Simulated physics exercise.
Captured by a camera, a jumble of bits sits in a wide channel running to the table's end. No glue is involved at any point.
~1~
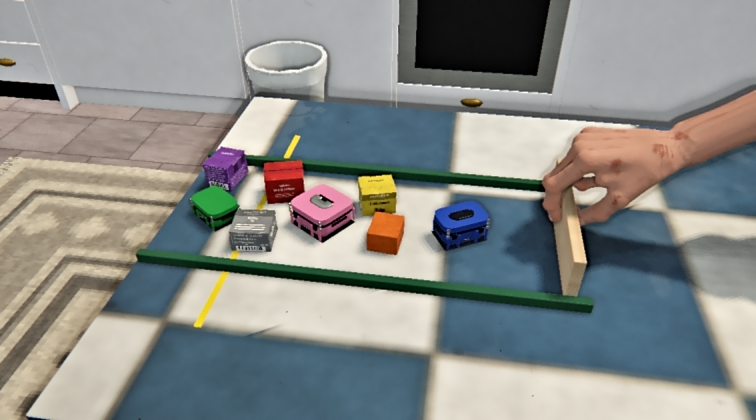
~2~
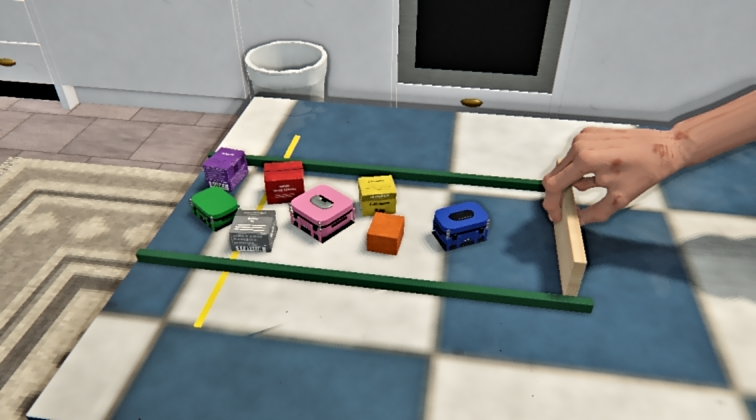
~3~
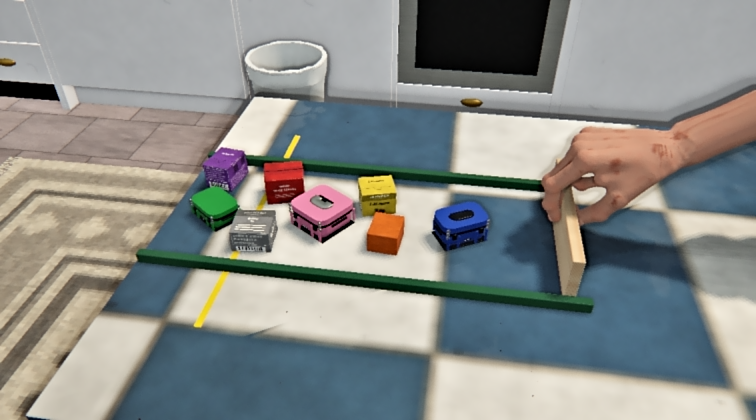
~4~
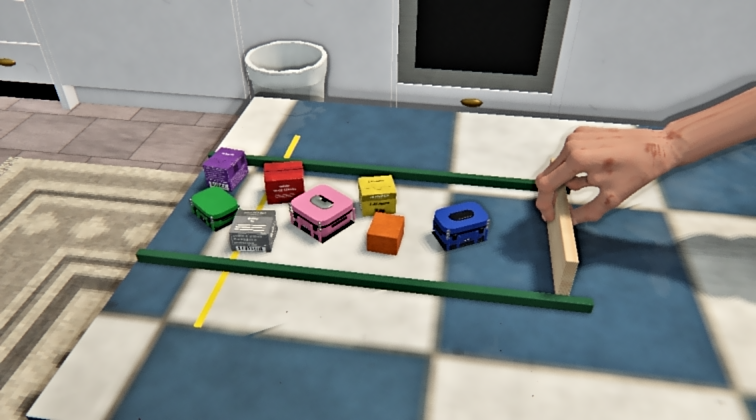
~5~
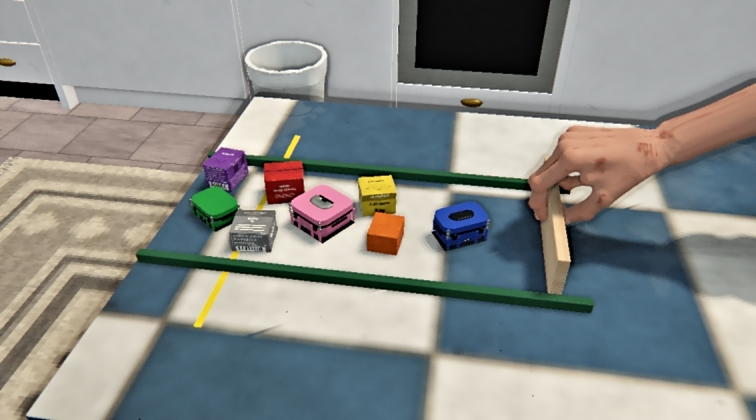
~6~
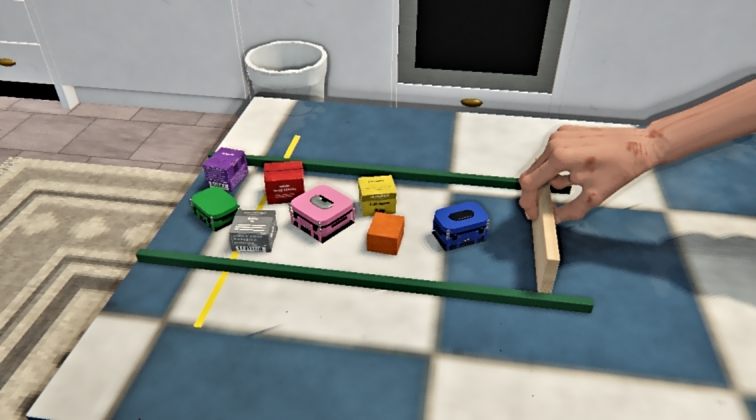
A hand holding an upright wooden board slides it slightly left between two green rails on a checkered table, while the scattered boxes and cases, including a blue case nearest the board, stay still around a yellow tape line.
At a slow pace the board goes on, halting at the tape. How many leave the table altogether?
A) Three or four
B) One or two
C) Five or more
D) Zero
B, one or two.
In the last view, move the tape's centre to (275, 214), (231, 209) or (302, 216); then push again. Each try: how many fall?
It would be 1, 3 and 0.
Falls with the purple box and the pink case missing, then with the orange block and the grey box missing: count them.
Try 1: 0; try 2: 2.
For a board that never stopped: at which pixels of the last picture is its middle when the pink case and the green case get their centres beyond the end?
The pink case gives roughly (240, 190), the green case roughly (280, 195).
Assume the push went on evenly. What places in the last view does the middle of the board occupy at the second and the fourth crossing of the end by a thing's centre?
I'd say close to (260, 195), then close to (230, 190).
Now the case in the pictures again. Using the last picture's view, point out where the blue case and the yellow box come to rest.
Around (237, 196) and around (252, 178).
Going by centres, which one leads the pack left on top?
Pink case.
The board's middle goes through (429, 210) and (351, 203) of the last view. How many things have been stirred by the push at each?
First 2, then 5.
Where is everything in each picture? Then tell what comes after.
The first frame shows purple box (226, 168); green case (216, 208); grey box (254, 230); board (566, 223); tape (258, 212).
The second frame shows green case (216, 209); red box (285, 182).
The third frame shows grey box (254, 231); orange block (386, 233).
The fourth frame shows purple box (226, 169); blue case (460, 226).
The fifth frame shows green case (216, 209); pink case (323, 213).
The sixth frame shows purple box (226, 169); green case (216, 209); grey box (254, 231); board (542, 221); tape (258, 212).
Soon after, none off yet; purple box at rest near (226, 169); green case at rest near (216, 209); grey box at rest near (254, 231).
In the end, the number that fall off is one or two; gone, green case and purple box.
